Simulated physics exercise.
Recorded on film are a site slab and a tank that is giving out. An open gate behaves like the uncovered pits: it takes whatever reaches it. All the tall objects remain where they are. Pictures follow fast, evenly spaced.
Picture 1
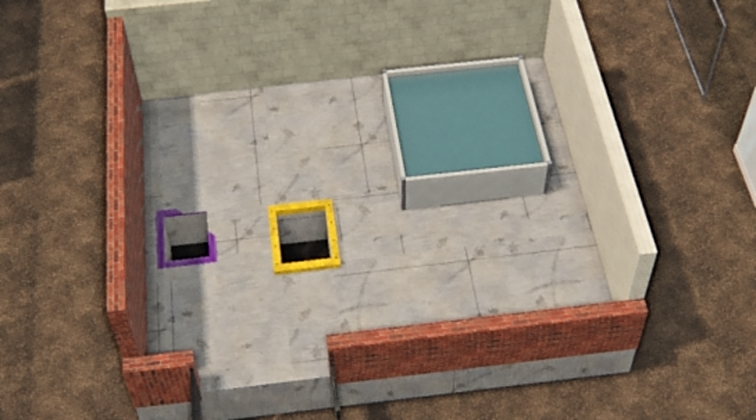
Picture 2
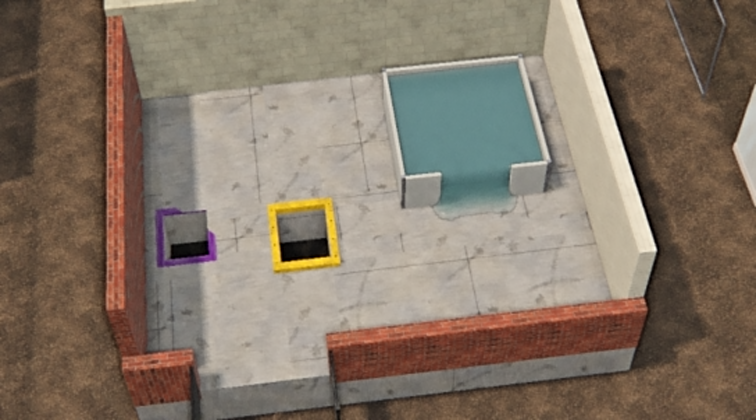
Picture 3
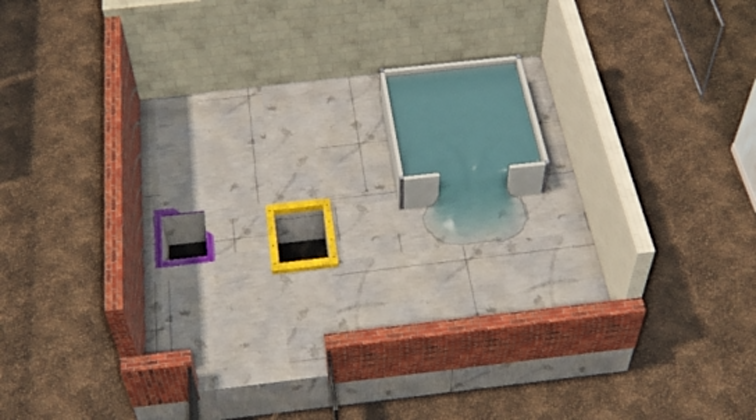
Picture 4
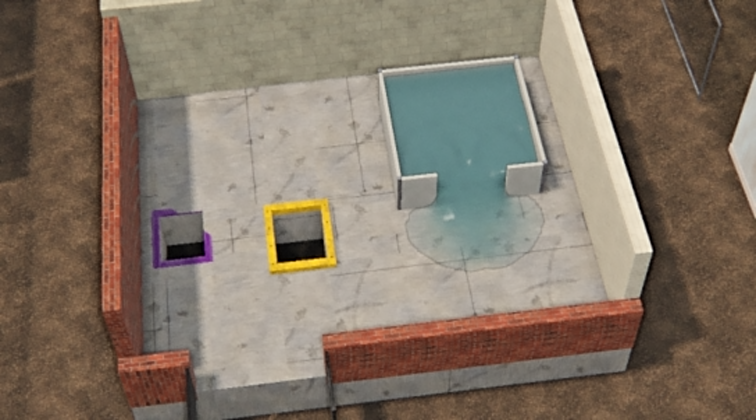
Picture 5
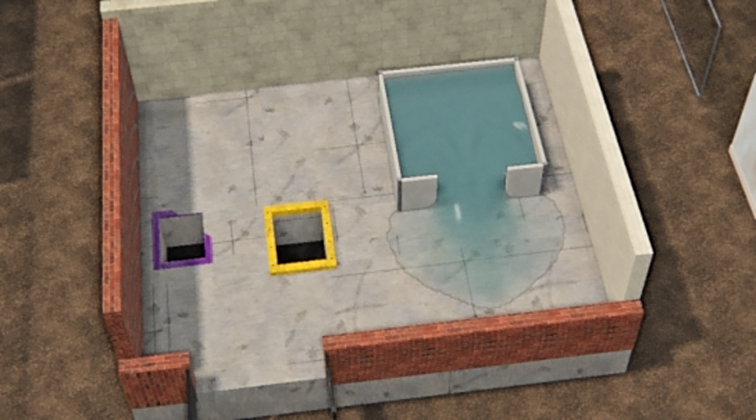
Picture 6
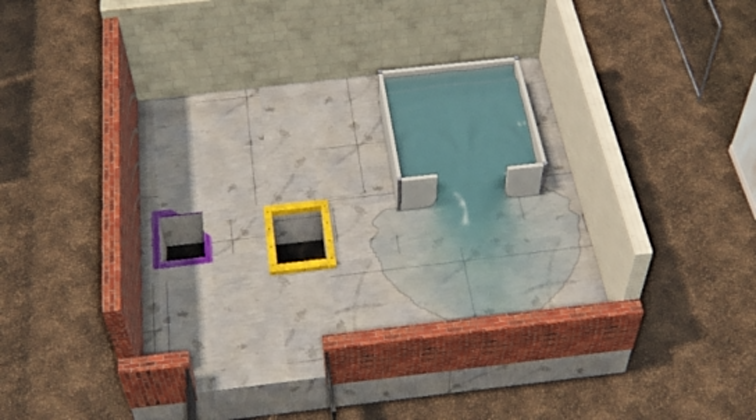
In this clip, an open tank of still water on a walled concrete slab gives way at its front side, and water pours through the gap, spreading across the floor toward the viewer and outward to both sides.
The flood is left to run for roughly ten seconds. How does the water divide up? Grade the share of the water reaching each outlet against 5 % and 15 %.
By my reckoning the gate lands between 5 and 15 %, the purple pit goes over 15 %, the yellow pit stays under 5 %.
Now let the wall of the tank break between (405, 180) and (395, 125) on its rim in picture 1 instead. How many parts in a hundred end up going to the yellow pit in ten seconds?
In percent, yellow takes 20.
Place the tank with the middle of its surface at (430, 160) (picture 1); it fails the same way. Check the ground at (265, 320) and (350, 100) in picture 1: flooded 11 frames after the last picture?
First submerged, then spared.
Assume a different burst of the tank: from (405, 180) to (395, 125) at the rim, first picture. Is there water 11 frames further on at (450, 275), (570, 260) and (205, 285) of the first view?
Listed in order, they come out without a puddle, without a puddle and without a puddle.
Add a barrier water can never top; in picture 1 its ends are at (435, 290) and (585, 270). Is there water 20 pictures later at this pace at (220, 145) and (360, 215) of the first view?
In the listed order, the first spot is spared and the second is swamped.
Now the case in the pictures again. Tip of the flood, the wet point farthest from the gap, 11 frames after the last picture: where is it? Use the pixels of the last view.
I'd go with roughly (219, 375).
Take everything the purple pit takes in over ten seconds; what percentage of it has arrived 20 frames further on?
Estimate: Some 0 per cent.
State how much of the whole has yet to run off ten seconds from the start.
Estimate: Some 70 %.
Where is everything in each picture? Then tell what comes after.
The first picture shows still water in the open tank at (464, 120).
In the second picture, the front is at (439, 212), out from the gap at (474, 189).
In the third picture, the front is at (513, 231), out from the gap at (473, 191).
In the fourth picture, water pours out at (470, 191) and has run to (507, 261).
In the fifth picture, water pours out at (471, 192) and has run to (497, 303).
In the sixth picture, the front is at a hidden place, out from the gap at (471, 191).
A moment on, water covers 25 % of the floor; the gate 0 %, the purple pit 0 %, the yellow pit 0 %.
Next, water covers 35 % of the floor; the gate 0 %, the purple pit 0 %, the yellow pit 0 %.
Then, water covers 50 % of the floor; the gate 2 %, the purple pit 0 %, the yellow pit 0 %.
Later, water covers 65 % of the floor; the gate 5 %, the purple pit 5 %, the yellow pit 0 %.
In the end, water covers 85 % of the floor; the gate 12 %, the purple pit 17 %, the yellow pit 0 %.
